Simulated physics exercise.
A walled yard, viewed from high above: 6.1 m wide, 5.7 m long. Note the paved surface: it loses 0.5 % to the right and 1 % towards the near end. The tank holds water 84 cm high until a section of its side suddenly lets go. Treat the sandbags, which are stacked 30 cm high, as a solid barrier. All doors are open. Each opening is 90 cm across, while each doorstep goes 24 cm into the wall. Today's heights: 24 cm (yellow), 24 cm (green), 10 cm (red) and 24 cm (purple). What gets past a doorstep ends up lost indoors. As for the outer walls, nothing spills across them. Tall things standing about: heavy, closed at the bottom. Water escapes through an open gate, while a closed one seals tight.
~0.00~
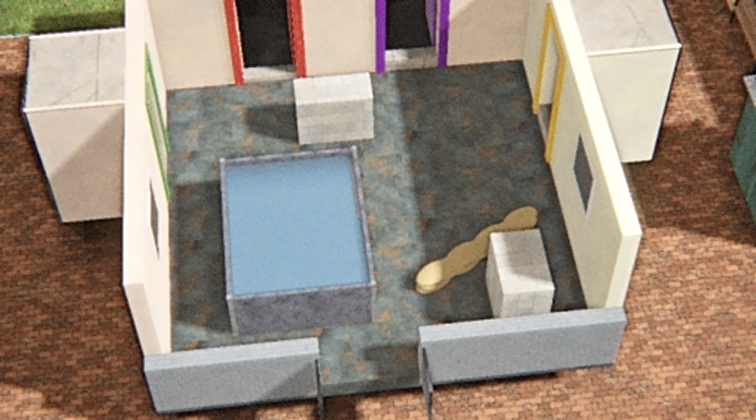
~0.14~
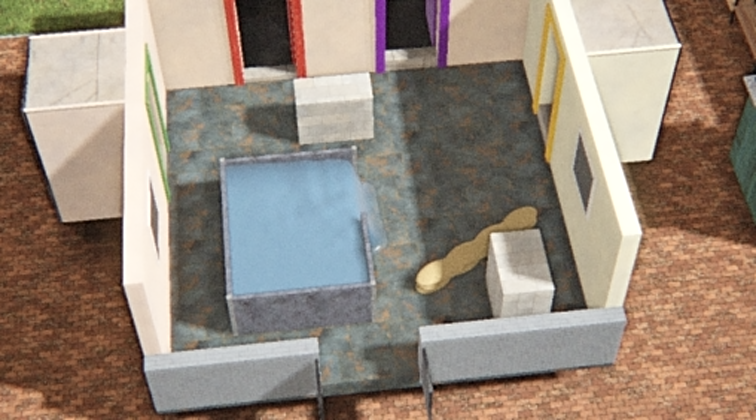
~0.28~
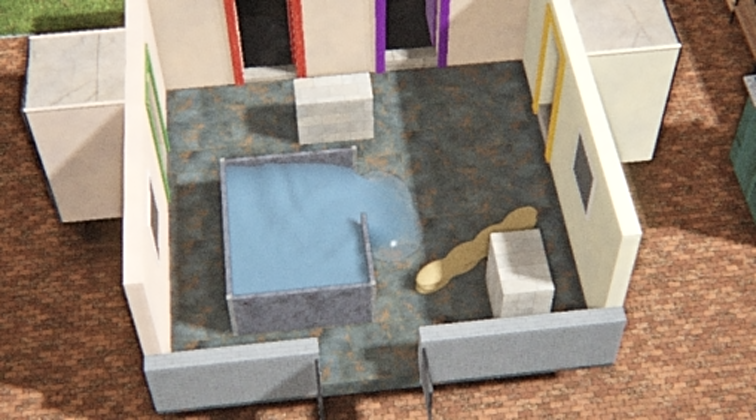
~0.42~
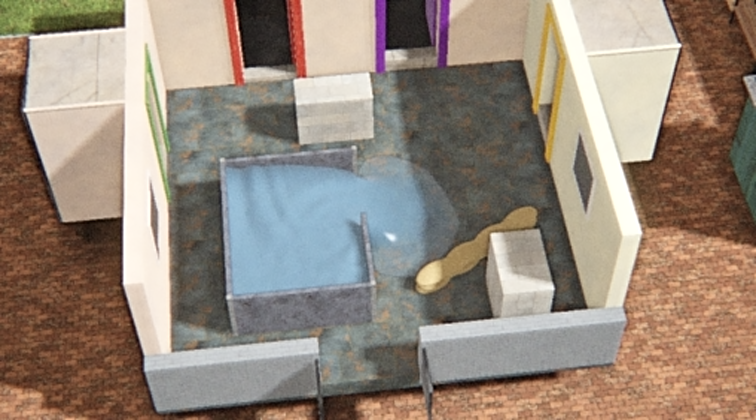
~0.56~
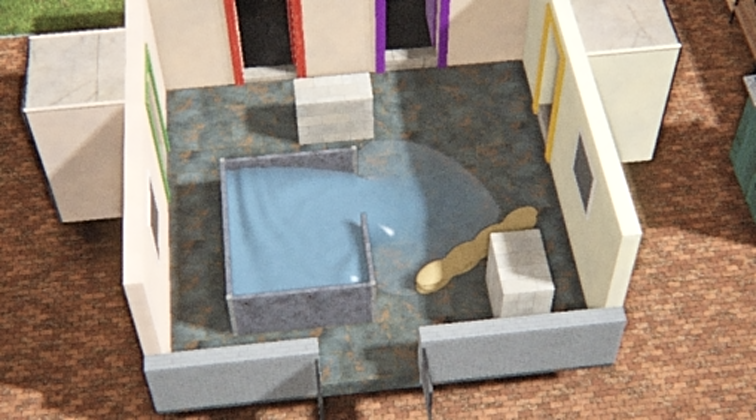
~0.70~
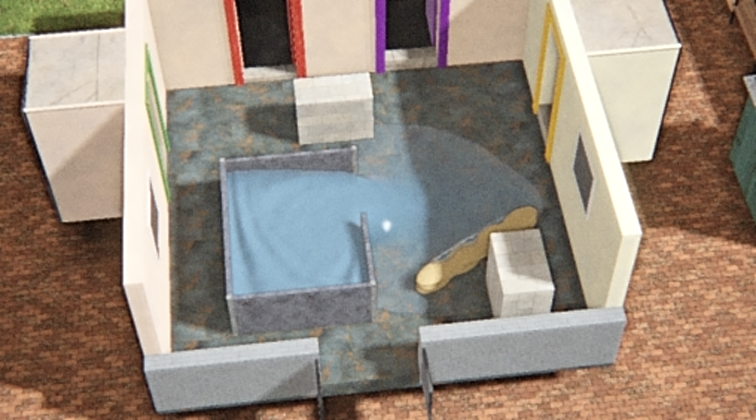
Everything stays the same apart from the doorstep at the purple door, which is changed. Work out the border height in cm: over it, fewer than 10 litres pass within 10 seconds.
Border at about 15 cm.
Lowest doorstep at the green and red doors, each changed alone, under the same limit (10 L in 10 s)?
About 10.5 cm at green and about 9.5 cm at red.
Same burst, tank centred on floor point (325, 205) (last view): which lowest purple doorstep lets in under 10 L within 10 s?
That setup calls for roughly 17 cm.
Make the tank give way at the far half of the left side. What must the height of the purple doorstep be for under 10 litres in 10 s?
About 8.5 cm.
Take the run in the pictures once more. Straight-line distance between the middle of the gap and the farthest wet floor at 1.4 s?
About 3.8 m.
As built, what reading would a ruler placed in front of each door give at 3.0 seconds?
Depths in cm: Yellow 31, green 0, red 0, purple 20.
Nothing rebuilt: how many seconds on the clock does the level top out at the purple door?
That happens close to 2.8 s on the clock.
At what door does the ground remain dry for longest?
Green, last of all.
After 1.4 s water covers 35 % of the floor, deepest (55 cm) near (545, 178); it has not reached the purple door.
After 3.0 s water covers 50 % of the floor, deepest (46 cm) near (516, 64); 20 cm at the purple door, 0 litres in over its 24 cm doorstep.
After 10.0 s water covers 95 % of the floor, deepest (22 cm) near (172, 374); 9 cm at the purple door, 0 litres in over its 24 cm doorstep.
At the purple door as built, the water arrived by 1.9 s and peaked near 21 cm at 2.8 s.
Run again over the same 10 s with other heights there, 22 litres in over 13 cm, 4 litres over 18 cm. The limit of 10 litres is kept from about 15 cm up.
